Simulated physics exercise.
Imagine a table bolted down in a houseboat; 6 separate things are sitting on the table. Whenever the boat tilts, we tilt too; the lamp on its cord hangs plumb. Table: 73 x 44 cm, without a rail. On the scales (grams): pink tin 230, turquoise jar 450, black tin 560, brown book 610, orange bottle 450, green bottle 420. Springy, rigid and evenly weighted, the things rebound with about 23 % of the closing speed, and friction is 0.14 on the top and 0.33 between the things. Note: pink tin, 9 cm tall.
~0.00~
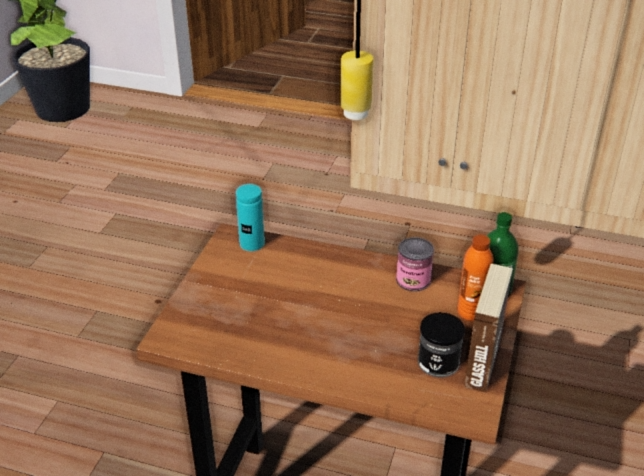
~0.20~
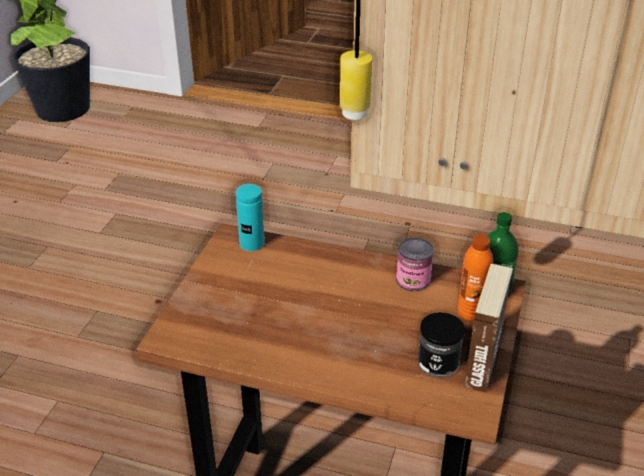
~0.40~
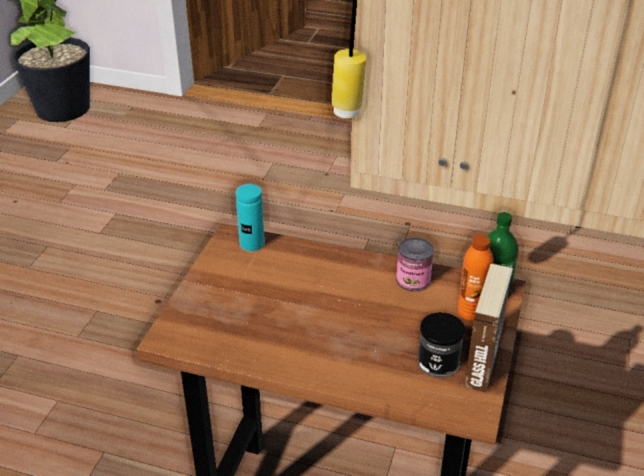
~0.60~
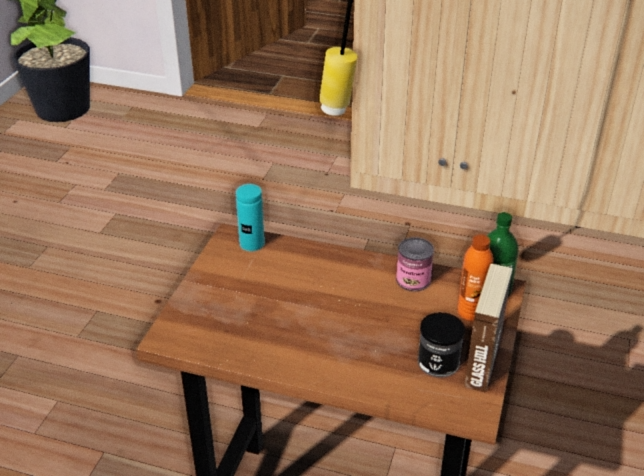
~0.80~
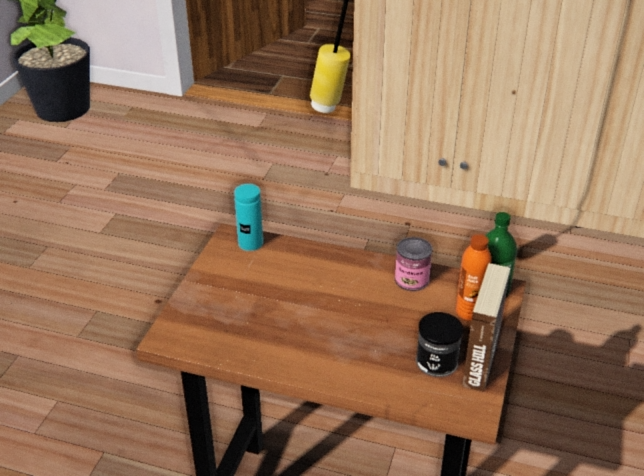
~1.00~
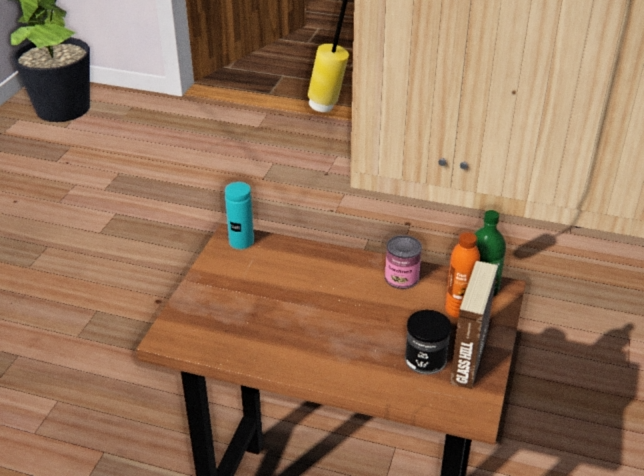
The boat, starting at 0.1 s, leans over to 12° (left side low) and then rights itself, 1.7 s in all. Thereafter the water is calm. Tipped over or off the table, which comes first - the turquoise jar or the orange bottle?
It is the first one.
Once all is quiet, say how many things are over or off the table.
That gives 1.
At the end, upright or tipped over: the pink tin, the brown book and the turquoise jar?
In the last frame the pink tin remains up, the brown book remains up and the turquoise jar does not stay up.
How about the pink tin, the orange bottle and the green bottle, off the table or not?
Observed: Pink tin remains in bounds; orange bottle remains in bounds; green bottle remains in bounds.
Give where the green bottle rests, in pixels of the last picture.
It finishes around (417, 239).
After 1.30 s, boat heeled 8°, left side down; turquoise jar now off the table; orange bottle moved 11 cm near (427, 267); brown book moved 11 cm.
After 1.60 s, boat heeled 2°, left side down; orange bottle moved 18 cm near (394, 261); brown book moved 17 cm; black tin moved 16 cm.
In the end (2.3 s), off the table, turquoise jar; not toppled but over 5 cm from the start, pink tin, black tin, brown book, orange bottle and green bottle. At the end, from the last picture's camera, turquoise jar near (101, 397), orange bottle near (392, 261). Turquoise jar went at 1.30 s; orange bottle was never lost.
